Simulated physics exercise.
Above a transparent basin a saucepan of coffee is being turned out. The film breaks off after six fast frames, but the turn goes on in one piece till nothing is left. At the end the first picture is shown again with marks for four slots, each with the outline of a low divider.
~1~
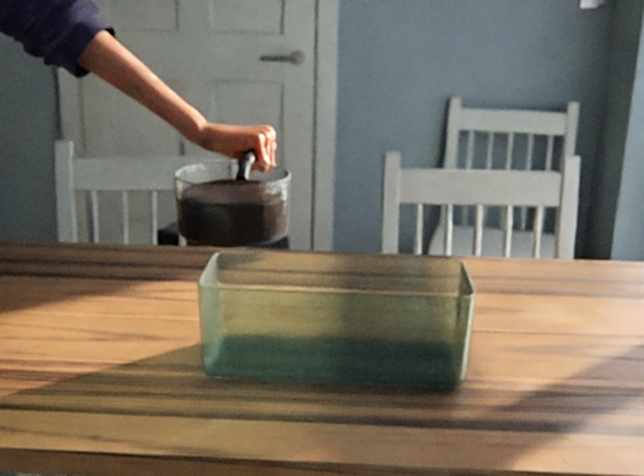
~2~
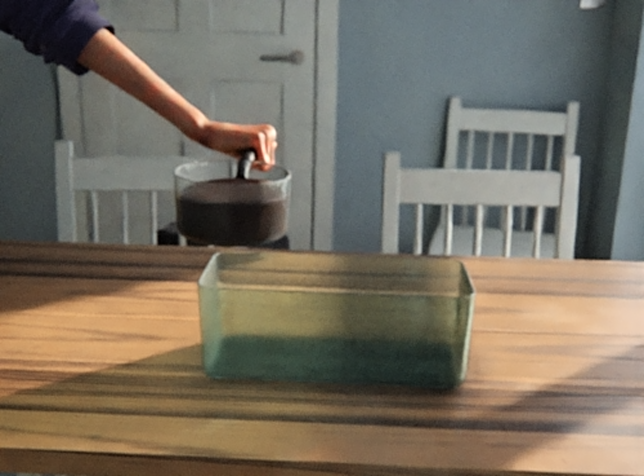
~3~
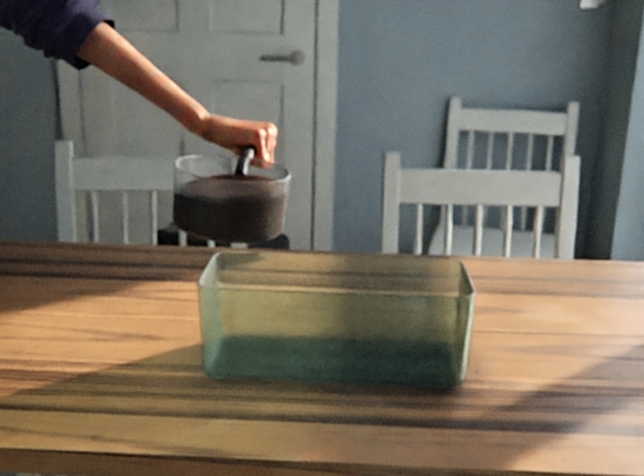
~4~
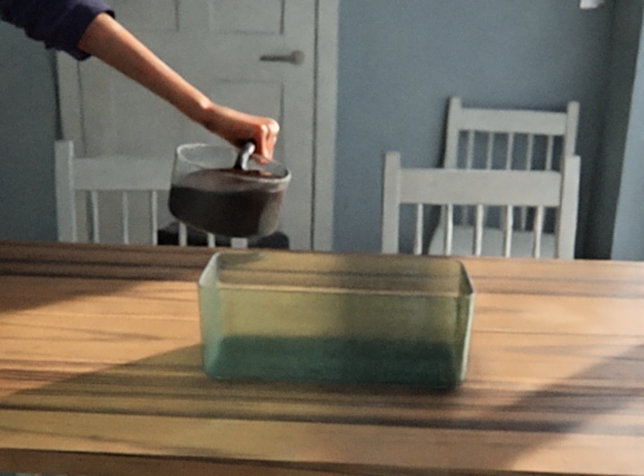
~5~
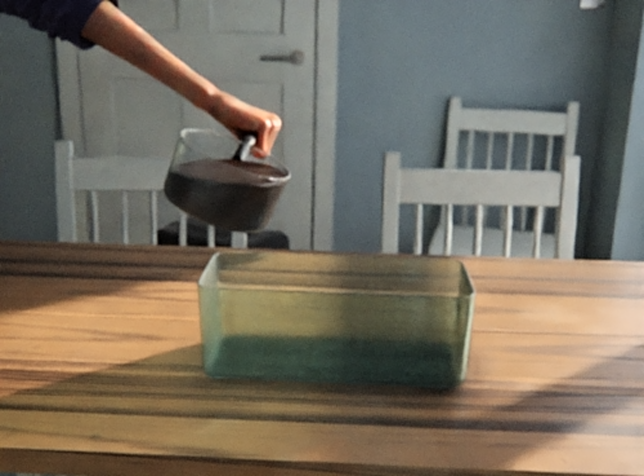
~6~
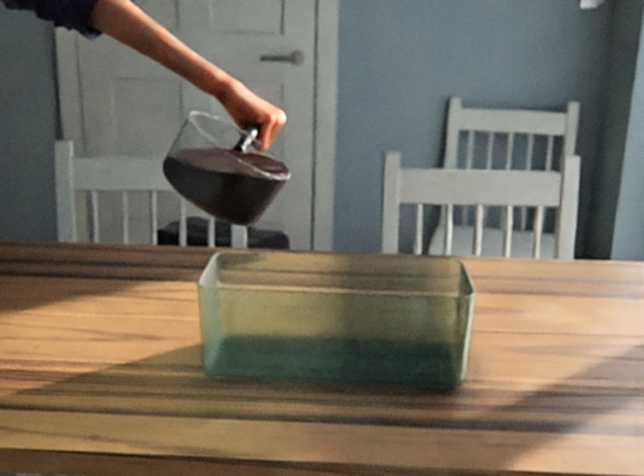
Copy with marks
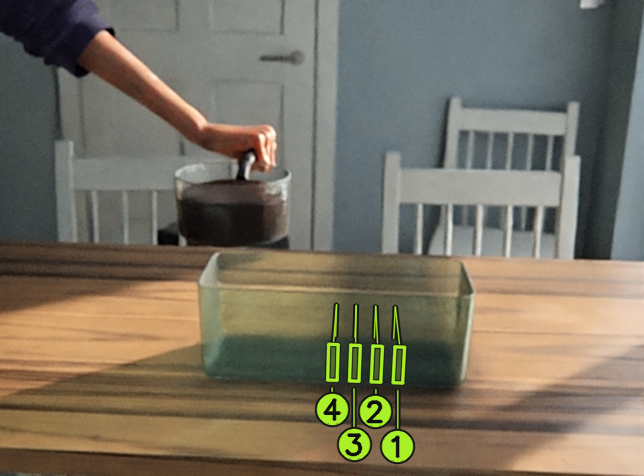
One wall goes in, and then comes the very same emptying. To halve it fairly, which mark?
Slot 2 does it best.
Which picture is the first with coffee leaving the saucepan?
In picture 6.
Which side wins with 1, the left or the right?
The left one.
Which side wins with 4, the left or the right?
The right side.
In lime, 1 at (397, 390); 2 at (375, 389); 3 at (354, 388); 4 at (332, 387).
With 1, about 86 % ends left of the wall and 12 % right of it.
With 2, about 51 % ends left of the wall and 47 % right of it.
With 3, about 20 % ends left of the wall and 78 % right of it.
With 4, about 8 % ends left of the wall and 91 % right of it.
